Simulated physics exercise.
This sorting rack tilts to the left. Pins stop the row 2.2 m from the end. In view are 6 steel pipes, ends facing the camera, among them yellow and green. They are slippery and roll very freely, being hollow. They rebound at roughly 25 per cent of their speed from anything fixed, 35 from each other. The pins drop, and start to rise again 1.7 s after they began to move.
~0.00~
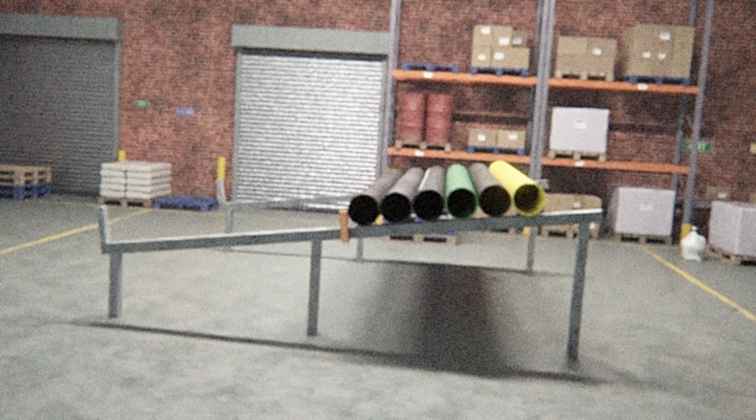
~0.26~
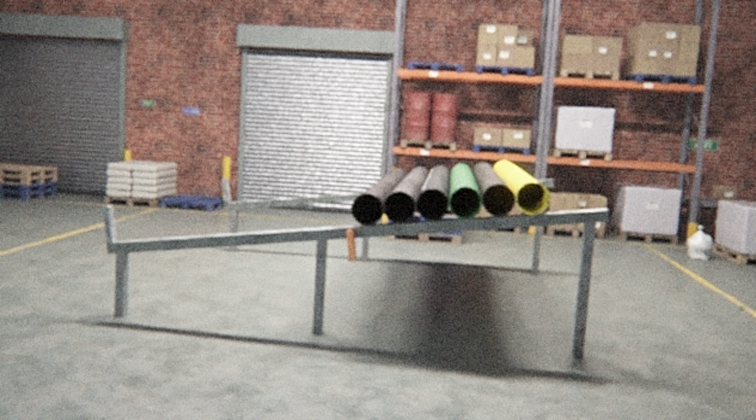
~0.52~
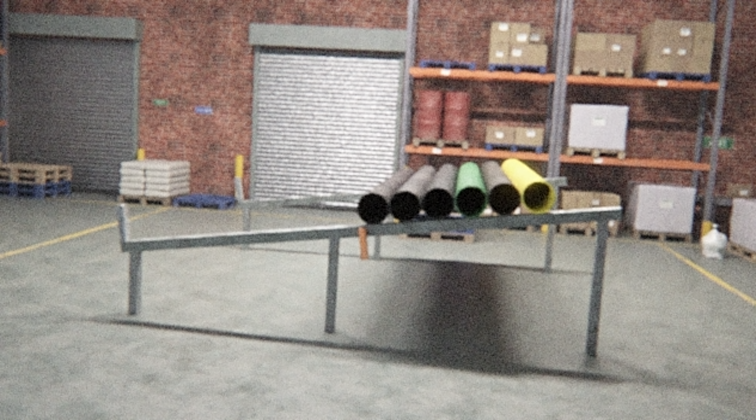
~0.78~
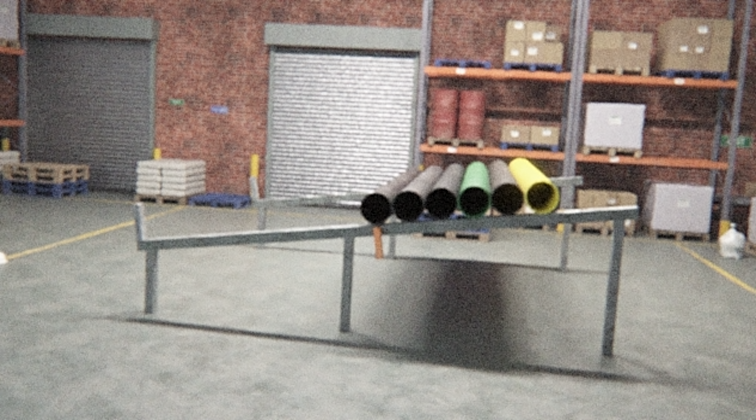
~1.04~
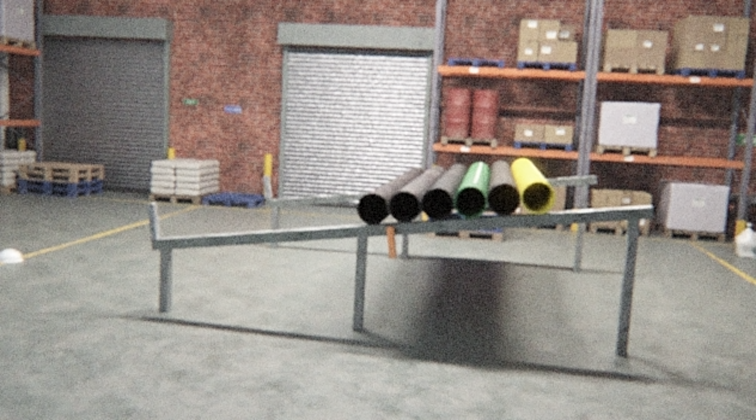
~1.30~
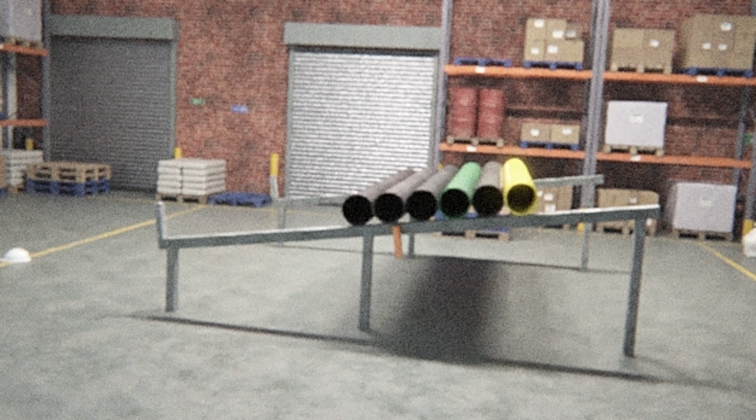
Six hollow pipes lie side by side, open ends toward the camera, on a grey metal rack sloping down to the left in a brick-walled warehouse, seen from the front. Yellow is at the far right and green is fourth from the left among darker pipes, with shutters and loaded shelves behind. An orange pin drops beside the row, then the pipes roll slowly left together as the camera pans slightly left.
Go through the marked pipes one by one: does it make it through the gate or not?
The yellow pipe stays behind the pins, the green passes the pins.
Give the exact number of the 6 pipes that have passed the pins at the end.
The count is 4.
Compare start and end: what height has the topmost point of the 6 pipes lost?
About 15 cm.
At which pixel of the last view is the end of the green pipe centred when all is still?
At about (264, 217).
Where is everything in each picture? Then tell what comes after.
The first frame shows yellow (529, 199), green (462, 204); pins up; the rack falls 8°.
The second frame shows yellow (533, 198), green (466, 203); pins down.
The third frame shows yellow (539, 197), green (471, 202); pins down; the first has rolled 5 cm.
The fourth frame shows yellow (542, 197), green (474, 202); pins down; the first has rolled 15 cm.
The fifth frame shows yellow (538, 198), green (471, 202); pins down; the first has rolled 30 cm.
The sixth frame shows yellow (522, 199), green (455, 203); pins down; the first has rolled 50 cm.
By 1.5 s, yellow is on the rails, 90 cm above the pins, rolling left; green is on the rails, 35 cm above the pins, rolling left; 2 through so far.
By 1.6 s, yellow is on the rails, 80 cm above the pins, rolling left; green is on the rails, 25 cm above the pins, rolling left; 3 through so far.
By 1.8 s, yellow is on the rails, 60 cm above the pins, rolling left; green is on the rails, 5 cm above the pins, rolling left; 3 through so far.
By 2.0 s, yellow is on the rails, 50 cm above the pins, rolling right; green is in the air, 20 cm below the pins, rolling left; 4 through so far.
Finally (3.0 s), yellow is on the rails, 45 cm above the pins; green is on the rails, 120 cm below the pins; 4 through so far.
